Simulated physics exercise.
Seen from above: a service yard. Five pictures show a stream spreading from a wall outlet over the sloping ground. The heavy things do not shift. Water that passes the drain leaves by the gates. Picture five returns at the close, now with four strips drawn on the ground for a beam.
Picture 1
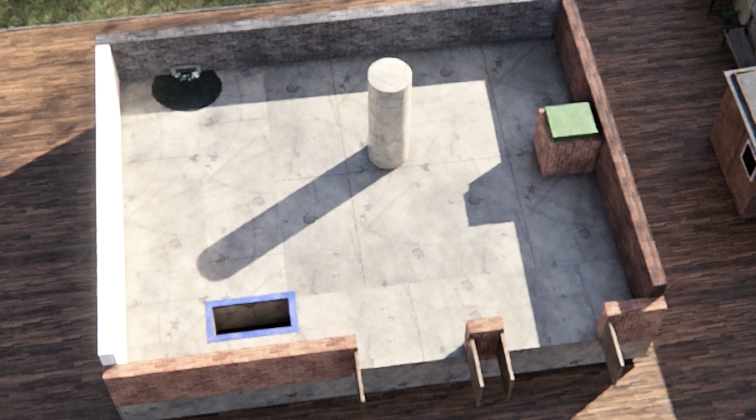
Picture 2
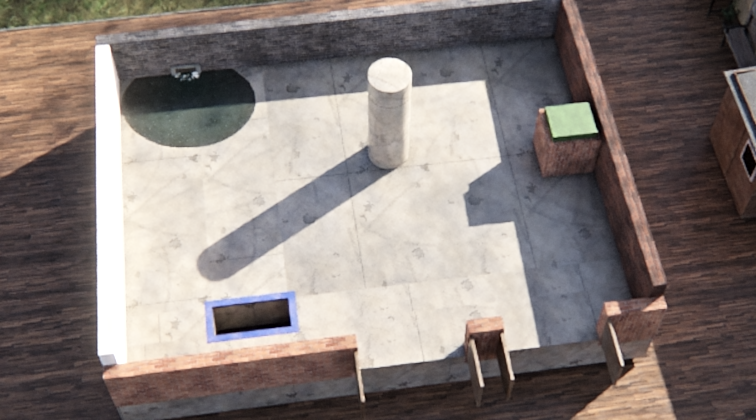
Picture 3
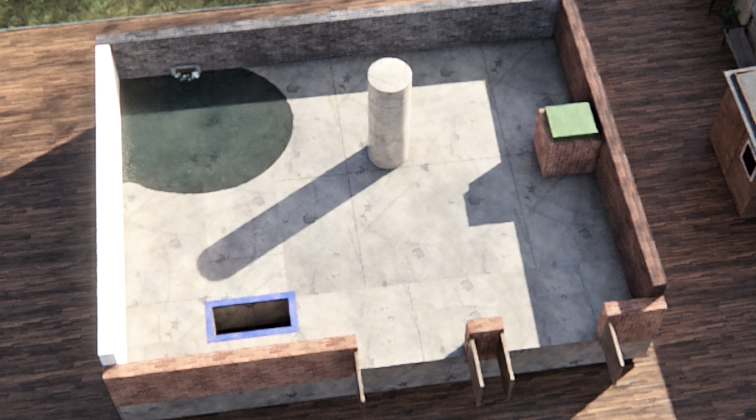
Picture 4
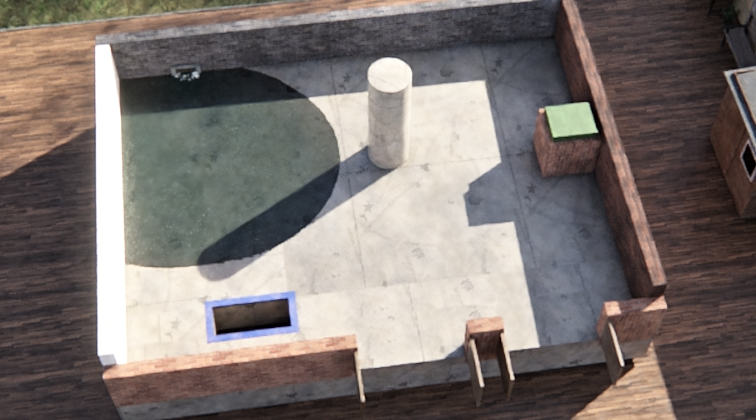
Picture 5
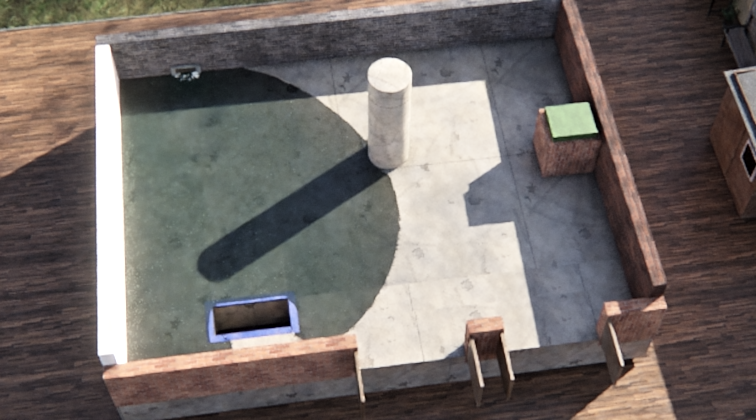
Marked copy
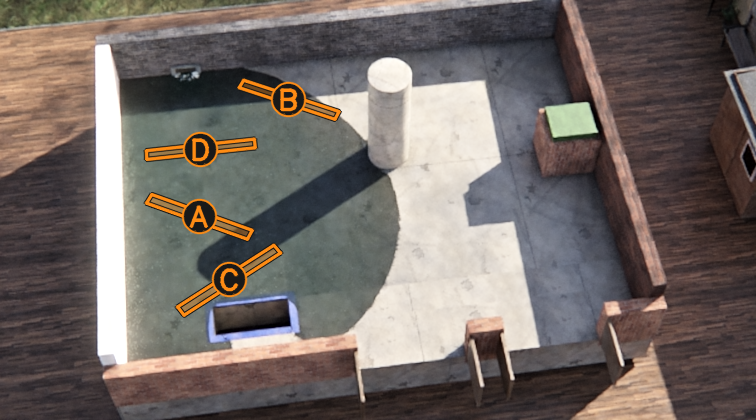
Dark water spreads from a small outfall in the upper left corner of a walled yard, widening across the pale paving toward the right and the lower wall, reaching the foot of a column and surrounding a blue-edged drain, which takes in water.
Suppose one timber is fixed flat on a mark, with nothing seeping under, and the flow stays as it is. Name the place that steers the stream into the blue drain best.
Go for B.
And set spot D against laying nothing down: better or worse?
Spot D is worse.
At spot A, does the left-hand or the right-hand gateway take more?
The left one.
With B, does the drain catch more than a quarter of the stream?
Yes.
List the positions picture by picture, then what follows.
The first picture shows outfall at (186, 69); blue drain at (252, 317); open gate at (547, 333); open gate at (410, 350); 2 % of the ground under water, visible out to (215, 97); blue drain still dry.
In the second picture, 6 % of the ground under water, visible out to (234, 130); blue drain still dry.
In the third picture, 14 % of the ground under water, visible out to (249, 176); blue drain still dry.
In the fourth picture, 26 % of the ground under water, visible out to (222, 259); blue drain still dry.
In the fifth picture, 42 % of the ground under water, visible out to (339, 322); blue drain taking water.
In orange, A from (149, 198) to (249, 234); B from (241, 83) to (336, 115); C from (180, 311) to (277, 249); D from (146, 155) to (254, 143).
For spot A, about 24 % of the stream goes into the blue drain, about 75 % out by the gates.
For spot B, about 48 % of the stream goes into the blue drain, about 50 % out by the gates.
For spot C, about 24 % of the stream goes into the blue drain, about 74 % out by the gates.
For spot D, about 25 % of the stream goes into the blue drain, about 74 % out by the gates.
